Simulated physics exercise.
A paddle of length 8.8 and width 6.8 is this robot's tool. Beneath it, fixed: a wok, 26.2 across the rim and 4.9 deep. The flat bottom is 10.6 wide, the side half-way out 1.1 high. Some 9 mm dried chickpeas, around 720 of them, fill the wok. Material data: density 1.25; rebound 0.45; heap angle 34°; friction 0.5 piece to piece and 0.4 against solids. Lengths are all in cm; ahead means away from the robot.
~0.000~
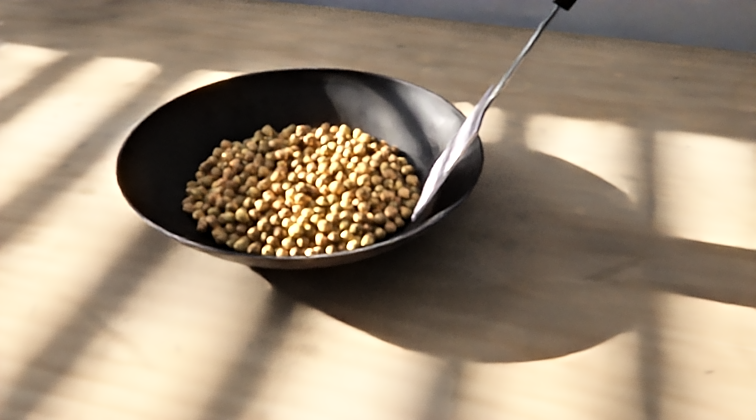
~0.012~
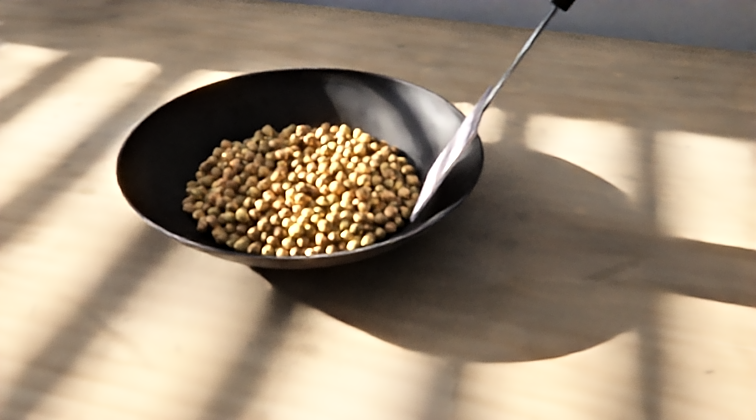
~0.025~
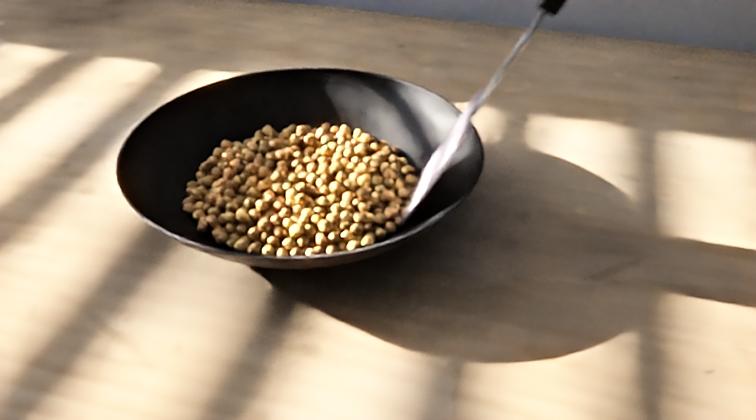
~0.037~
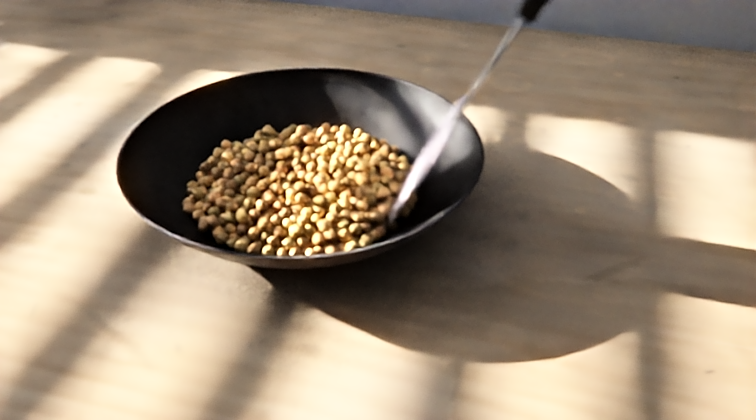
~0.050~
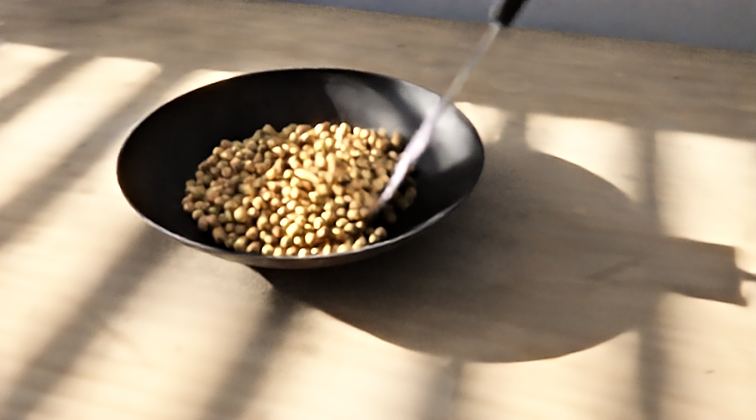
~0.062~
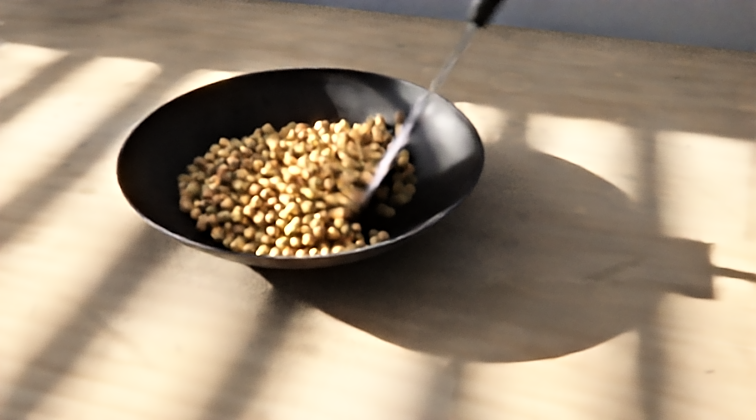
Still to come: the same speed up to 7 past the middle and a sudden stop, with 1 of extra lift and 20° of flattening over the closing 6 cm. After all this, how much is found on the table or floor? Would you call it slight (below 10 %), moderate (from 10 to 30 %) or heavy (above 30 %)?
I would call it moderate.
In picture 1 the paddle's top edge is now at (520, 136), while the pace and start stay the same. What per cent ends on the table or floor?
About 10 per cent.
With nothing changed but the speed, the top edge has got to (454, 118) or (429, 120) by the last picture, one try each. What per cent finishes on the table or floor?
Respectively, around 0 and 10 per cent.
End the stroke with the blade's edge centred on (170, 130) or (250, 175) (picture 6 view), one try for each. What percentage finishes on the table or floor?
Try 1: Approx. 40 %; try 2: Approx. 5 %.
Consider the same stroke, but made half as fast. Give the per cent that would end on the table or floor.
Roughly 0 in a hundred.
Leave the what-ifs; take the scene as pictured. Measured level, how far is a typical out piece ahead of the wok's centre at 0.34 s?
Roughly 18 cm.
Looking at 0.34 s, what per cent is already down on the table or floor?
Around 10 %.
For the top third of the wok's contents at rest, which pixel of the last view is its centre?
The middle lies somewhere around (202, 147).
By 0.09 s, sloping 63°, highest piece 6 above the table; 723 in the wok.
By 0.12 s, sloping 57°, highest piece 10 above the table; 722 in the wok, 1 on the blade or in flight.
By 0.34 s, sloping 43°, highest piece 8 above the table; 612 in the wok, 87 on the table or floor, 24 on the blade or in flight.
By 1.39 s, sloping 43°, highest piece 5 above the table; 611 in the wok, 112 on the table or floor.
Final count, 611 in the wok, 112 on the table or floor. That is 15 % on the table or floor.
